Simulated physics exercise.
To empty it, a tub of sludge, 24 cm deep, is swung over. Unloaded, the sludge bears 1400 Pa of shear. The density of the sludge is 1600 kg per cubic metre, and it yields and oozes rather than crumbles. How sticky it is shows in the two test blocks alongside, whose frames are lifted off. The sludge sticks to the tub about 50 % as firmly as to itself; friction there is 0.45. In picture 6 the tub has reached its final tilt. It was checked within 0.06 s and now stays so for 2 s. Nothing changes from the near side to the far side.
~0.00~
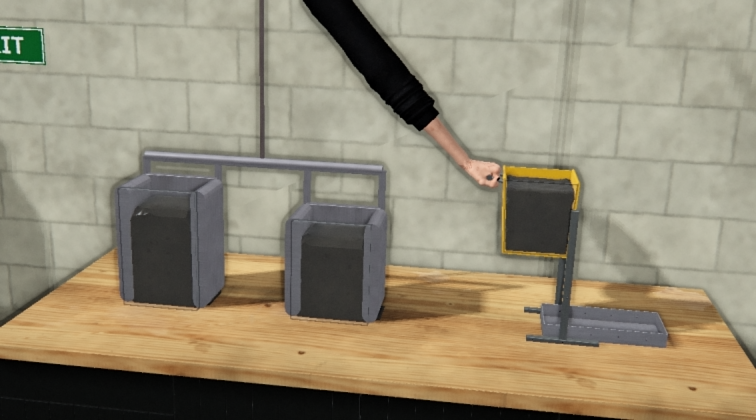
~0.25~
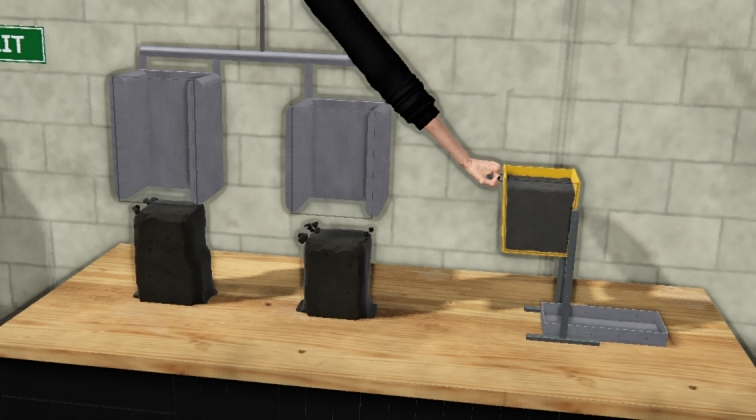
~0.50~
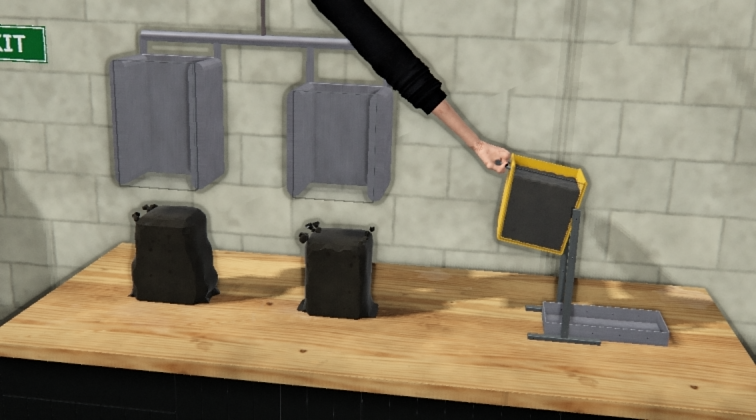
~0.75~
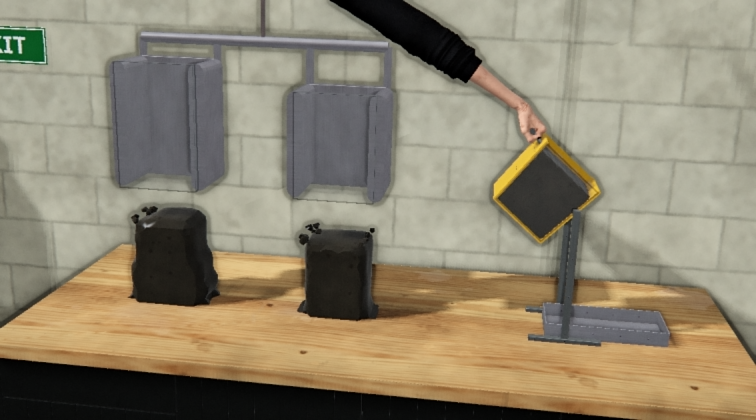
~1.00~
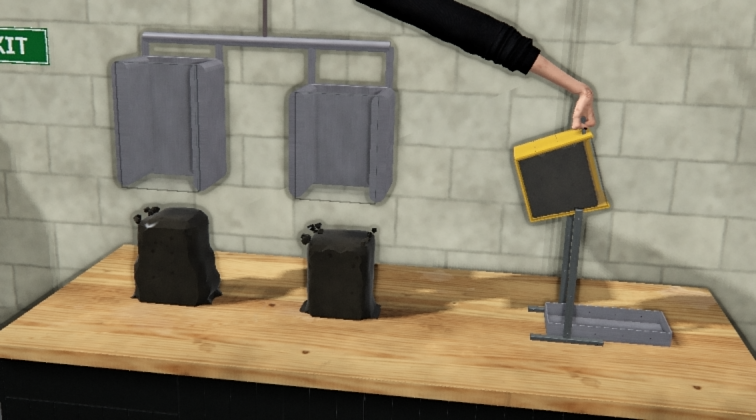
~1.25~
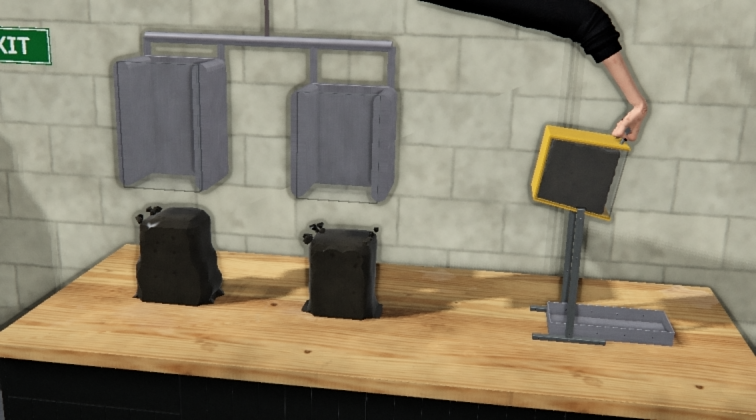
Grey casings lifting off two dark blocks, then a hand tipping a yellow tub of dark material rightward onto its side.
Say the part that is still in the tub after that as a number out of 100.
About 100 %.
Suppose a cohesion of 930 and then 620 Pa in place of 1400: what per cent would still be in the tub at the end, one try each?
In turn about 0 %, 0 %.
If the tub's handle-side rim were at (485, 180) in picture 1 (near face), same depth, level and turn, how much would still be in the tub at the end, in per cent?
In that case some 0 per cent.
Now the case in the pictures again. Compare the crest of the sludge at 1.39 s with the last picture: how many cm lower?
About 1 cm.
By 1.39 s, the tub is at 99 degrees and holds 100 %.
By 1.56 s, the tub is at 99 degrees and holds 100 %.
By 1.73 s, the tub is at 99 degrees and holds 100 %.
By 1.90 s, the tub is at 99 degrees and holds 100 %.
By 3.25 s, at the end, the tub is at 99 degrees and holds 100 %.
